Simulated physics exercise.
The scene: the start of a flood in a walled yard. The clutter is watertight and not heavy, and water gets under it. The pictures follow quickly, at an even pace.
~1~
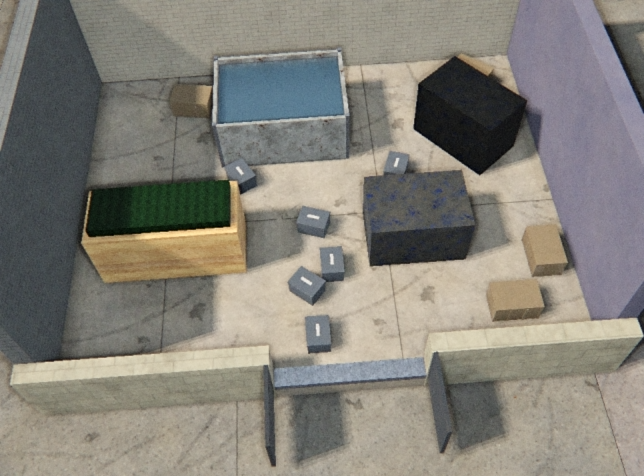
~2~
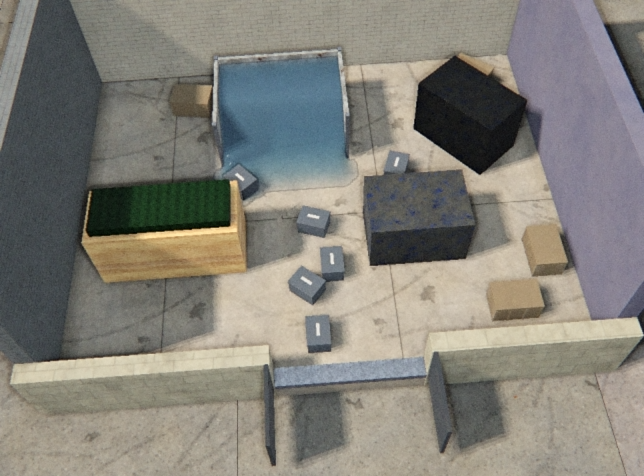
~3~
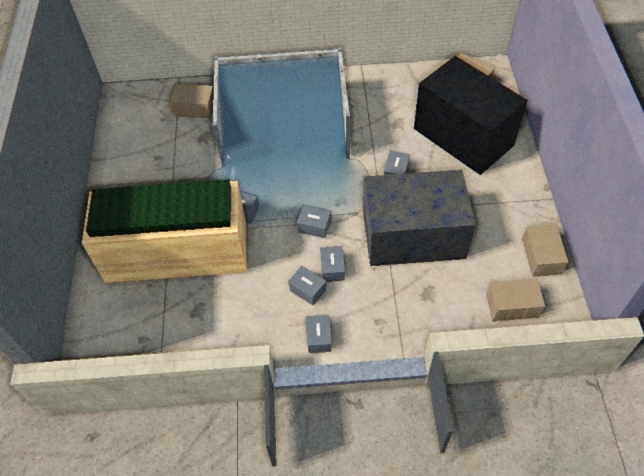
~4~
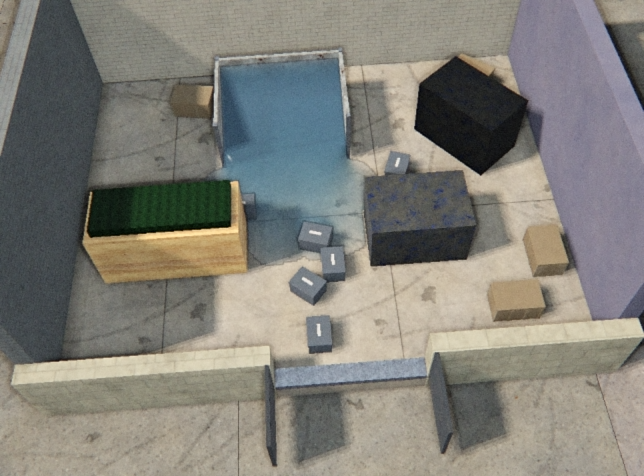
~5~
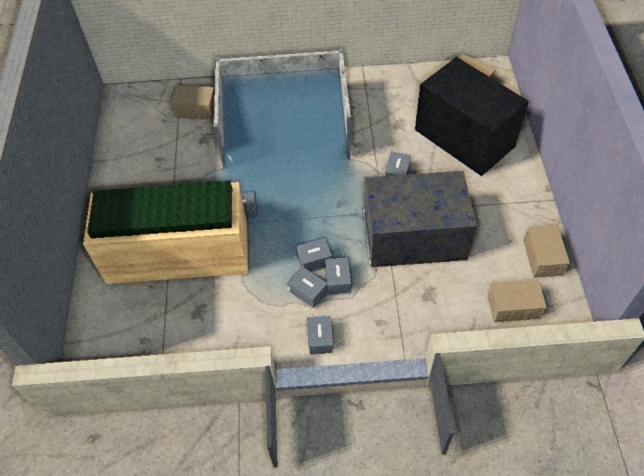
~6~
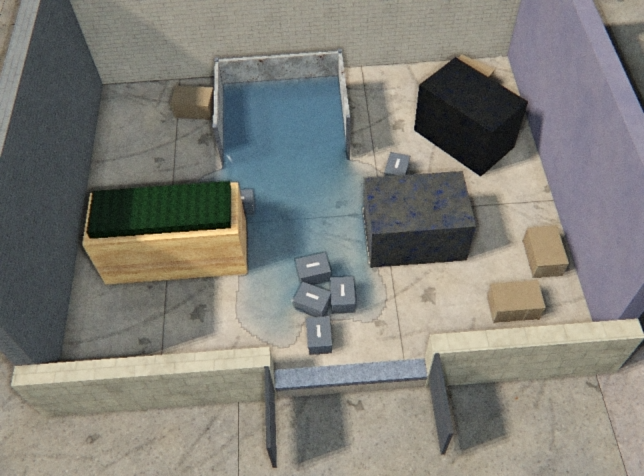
Walled yard with water pouring from an open-fronted tank, spreading across the floor and pushing small grey boxes toward the front gateway.
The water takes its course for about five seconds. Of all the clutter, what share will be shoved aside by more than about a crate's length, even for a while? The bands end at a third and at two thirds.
That comes to one to two thirds.
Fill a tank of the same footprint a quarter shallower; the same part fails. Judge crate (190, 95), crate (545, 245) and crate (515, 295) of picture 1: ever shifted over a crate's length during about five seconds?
In turn: Not that far, never so far, short of that.
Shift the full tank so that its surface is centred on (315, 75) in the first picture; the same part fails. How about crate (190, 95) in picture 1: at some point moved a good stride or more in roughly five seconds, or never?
Verdict: Short of that.
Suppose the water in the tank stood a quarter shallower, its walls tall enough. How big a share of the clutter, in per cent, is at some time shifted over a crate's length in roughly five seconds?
Roughly 50 per cent.
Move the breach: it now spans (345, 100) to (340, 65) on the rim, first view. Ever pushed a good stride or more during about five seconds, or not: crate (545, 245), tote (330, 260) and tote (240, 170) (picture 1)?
As listed: That far or more, less than that, no.
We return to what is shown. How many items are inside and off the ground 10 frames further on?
It comes to 1.
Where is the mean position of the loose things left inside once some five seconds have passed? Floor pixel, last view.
At about (399, 209).
A moment on, 4 of 10 are well off their spots; 3 afloat.
Next, 5 of 10 are well off their spots; 1 afloat.
Later, 5 of 10 are well off their spots; 1 afloat.
In the end, 5 of 10 are well off their spots, and 5 have been at some point; 0 afloat.
